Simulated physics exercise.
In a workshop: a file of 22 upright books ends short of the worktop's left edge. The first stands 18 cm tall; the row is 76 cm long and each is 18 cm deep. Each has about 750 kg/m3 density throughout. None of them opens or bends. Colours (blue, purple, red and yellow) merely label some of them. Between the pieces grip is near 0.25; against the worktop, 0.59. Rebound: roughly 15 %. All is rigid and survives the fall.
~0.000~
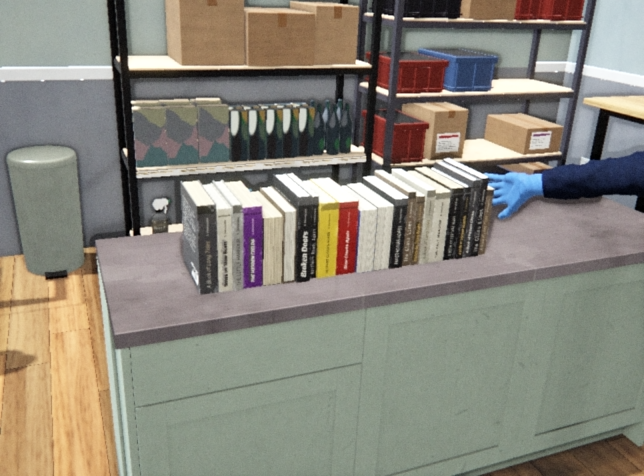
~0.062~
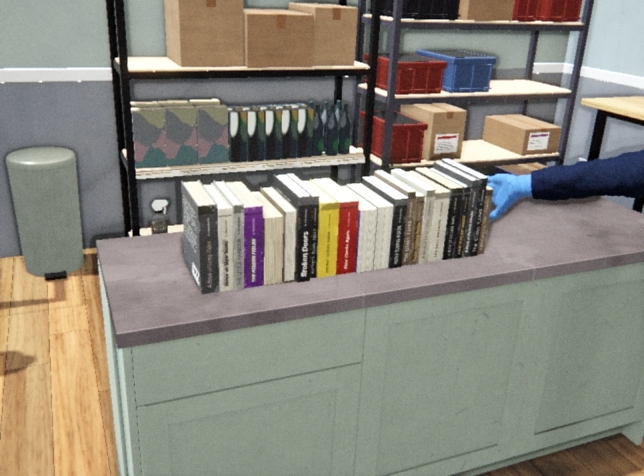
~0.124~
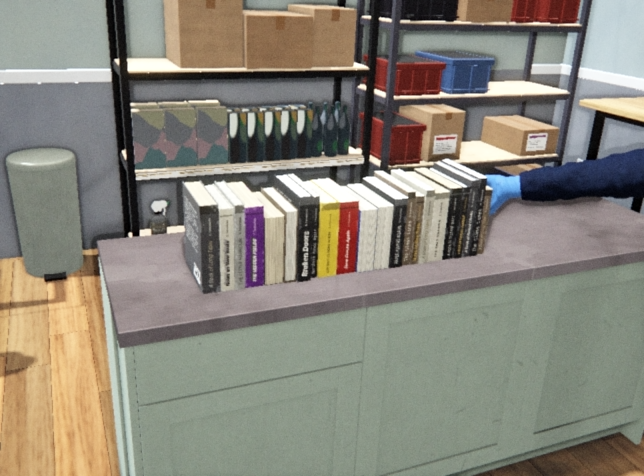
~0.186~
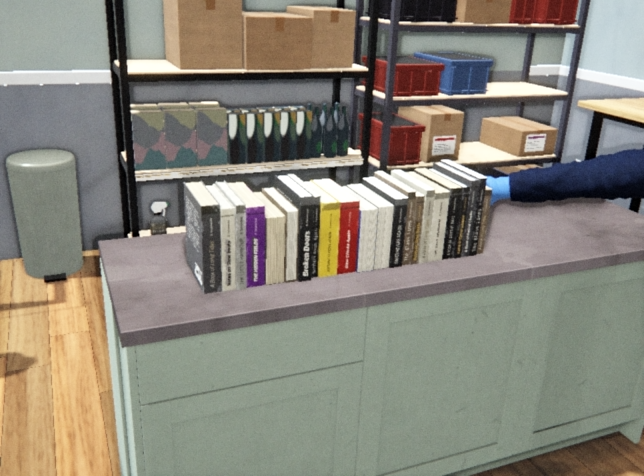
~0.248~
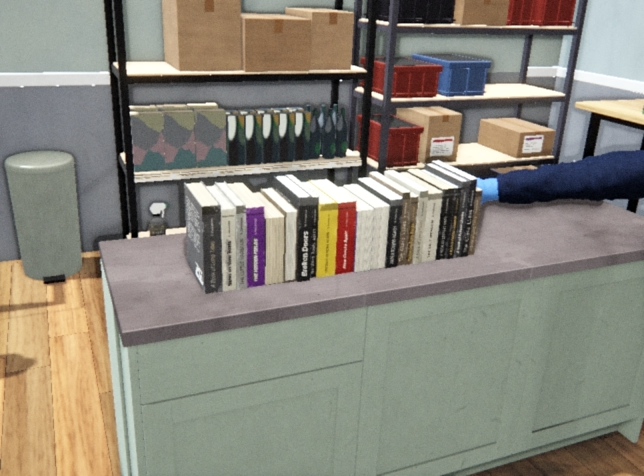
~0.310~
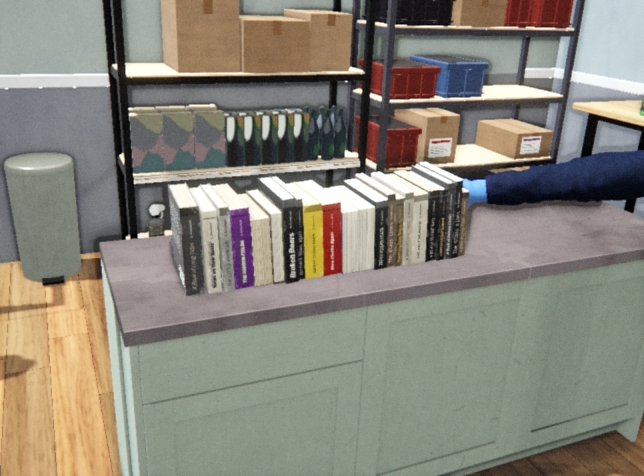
A blue-gloved hand reached in from the right to a row of upright books on a gray worktop, then pushed the end one, and the whole row shifted a little to the left, leaning slightly.
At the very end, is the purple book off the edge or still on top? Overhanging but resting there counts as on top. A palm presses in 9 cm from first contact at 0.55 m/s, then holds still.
At the very end the purple book is still on top.
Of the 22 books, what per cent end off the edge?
The share is about 5 in a hundred.
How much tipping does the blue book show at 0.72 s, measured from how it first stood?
Roughly 20 degrees.
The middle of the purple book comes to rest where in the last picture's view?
It stops roughly at (172, 254).
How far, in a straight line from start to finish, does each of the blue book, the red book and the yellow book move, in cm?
Moved: Blue 10, red 10, yellow 10.
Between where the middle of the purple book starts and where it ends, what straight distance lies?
It finishes around 20 cm from its starting point.
Around 0.37 s, none of the 22 books off the edge, 22 disturbed; purple book tipped 10°; blue book tipped 10°.
Around 0.40 s, none of the 22 books off the edge, 22 disturbed; purple book tipped 16°; yellow book tipped 15°.
Around 0.72 s, 1 of the 22 books off the edge; purple book tipped 65°; yellow book tipped 24°.
Finally (1.1 s), 1 of the 22 books off the edge; purple book tipped 68°; yellow book tipped 24°; red book tipped 20°. Seen by the last camera, middles, purple book near (172, 254), yellow book near (273, 232).
